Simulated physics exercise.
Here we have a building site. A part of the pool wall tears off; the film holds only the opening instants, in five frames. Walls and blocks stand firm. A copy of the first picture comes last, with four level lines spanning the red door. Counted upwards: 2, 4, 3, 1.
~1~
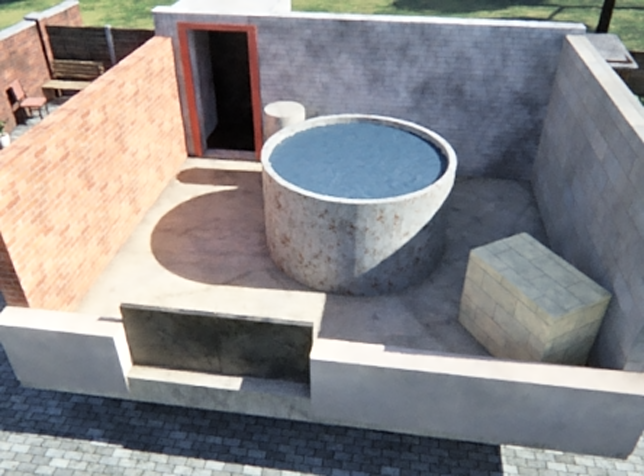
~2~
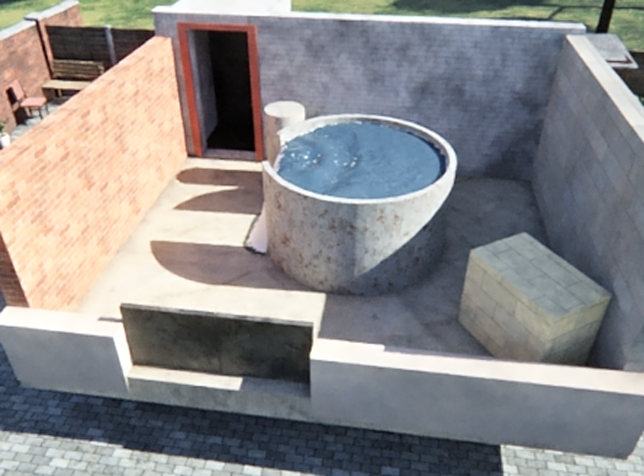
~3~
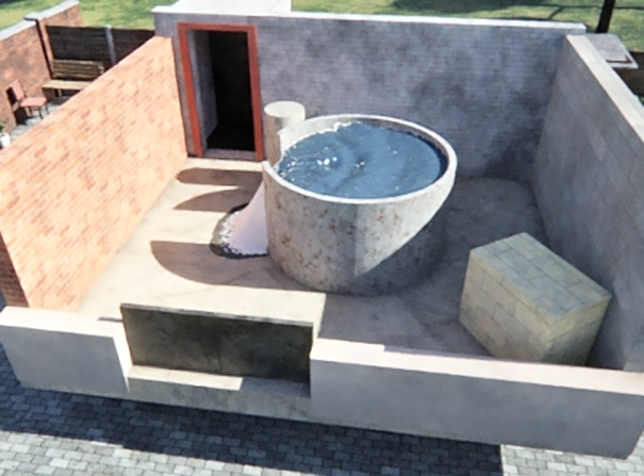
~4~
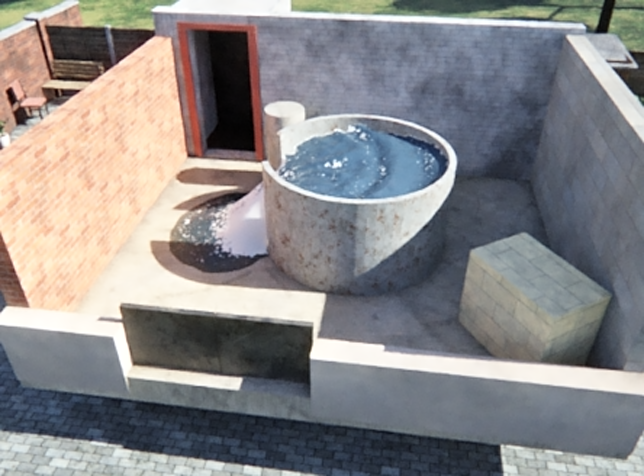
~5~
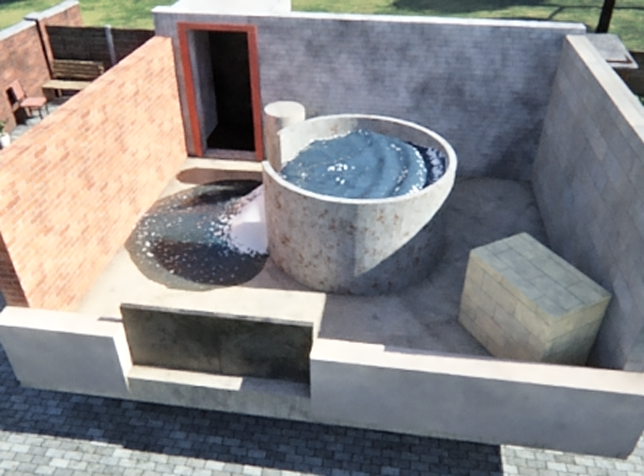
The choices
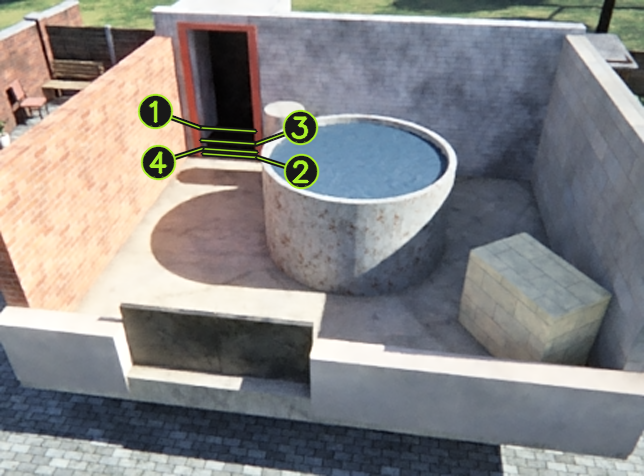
At a walled building site, a round concrete pool of still water stands between a red-framed doorway and a stack of pale blocks. The water begins to ripple and pours out low on the pool's left side in a white gush, then spreads leftward across the floor in a widening dark, speckled patch.
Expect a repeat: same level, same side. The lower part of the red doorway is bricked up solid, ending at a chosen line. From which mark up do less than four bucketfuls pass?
That is line 1.
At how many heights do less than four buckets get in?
One of them.
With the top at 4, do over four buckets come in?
Yes, that goes wrong.
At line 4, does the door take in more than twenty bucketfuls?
Yes, clearly.
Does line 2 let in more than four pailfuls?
Yes.
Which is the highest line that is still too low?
3 it is.
On the marked copy, 1 at (227, 129); 2 at (229, 155); 3 at (228, 142); 4 at (229, 150); from the bottom up 2, 4, 3, 1.
With 1, a bucket or two gets in.
With 2, dozens of bucketfuls pour in.
With 3, about 12 bucketfuls get in.
With 4, dozens of bucketfuls pour in.
